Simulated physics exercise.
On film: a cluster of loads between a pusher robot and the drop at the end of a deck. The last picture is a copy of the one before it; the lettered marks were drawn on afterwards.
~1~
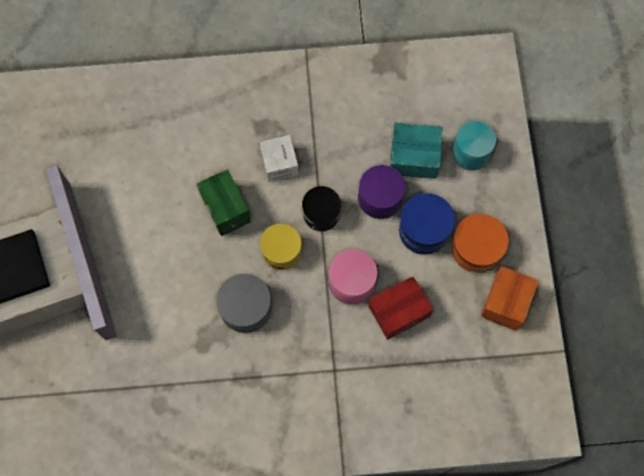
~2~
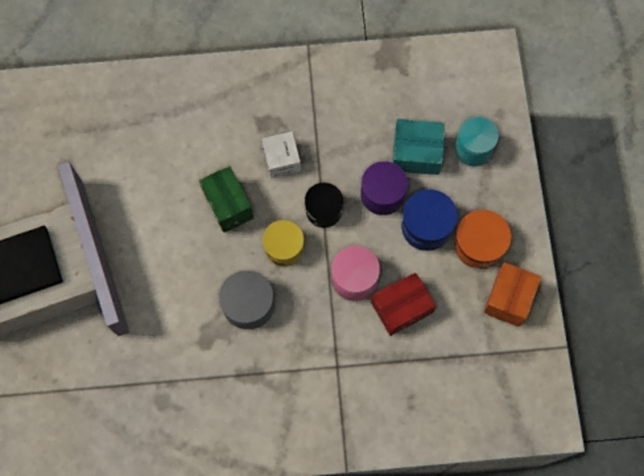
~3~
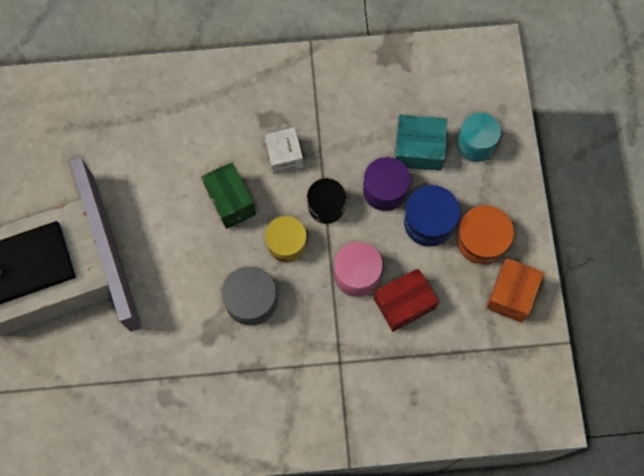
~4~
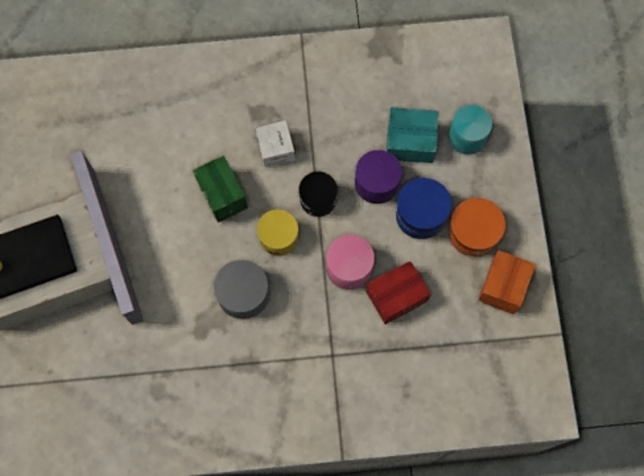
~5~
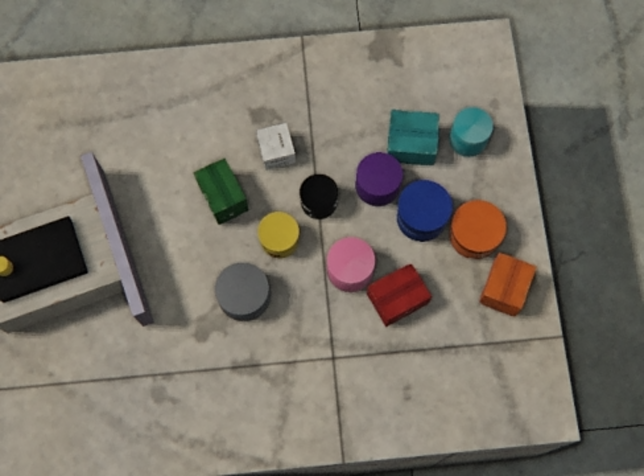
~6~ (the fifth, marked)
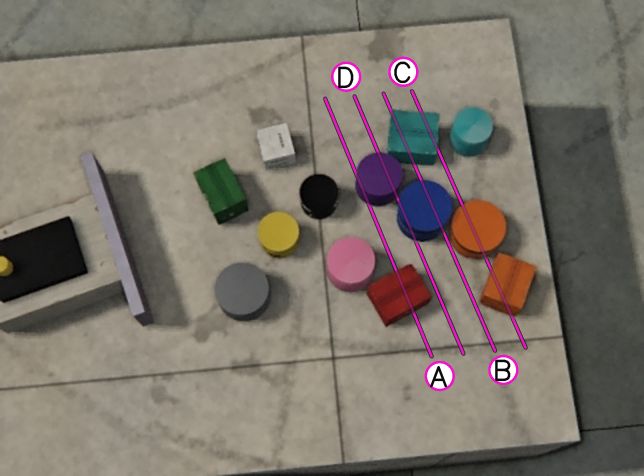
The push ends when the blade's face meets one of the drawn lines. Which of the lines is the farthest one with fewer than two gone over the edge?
At B, and not beyond.
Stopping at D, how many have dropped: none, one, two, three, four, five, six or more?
By then, none.
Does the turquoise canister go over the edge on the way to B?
By then, no.
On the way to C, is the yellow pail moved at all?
Yes.
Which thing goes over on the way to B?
It is the orange pail.
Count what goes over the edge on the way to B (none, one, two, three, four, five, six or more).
In all, one.
On the marked copy, A at (376, 222); B at (437, 217); C at (467, 214); D at (407, 219).
Following B. Soon after the start, robot (162, 246); green parcel (243, 189); grey canister (286, 280).
Later, robot (280, 235); orange pail (490, 231); blue pail (450, 193).
In the end, robot (371, 227); orange pail over the edge; blue pail (522, 164); one fallen.
As for the rest, A is within the limit but short; C drops two; D is within the limit but short.
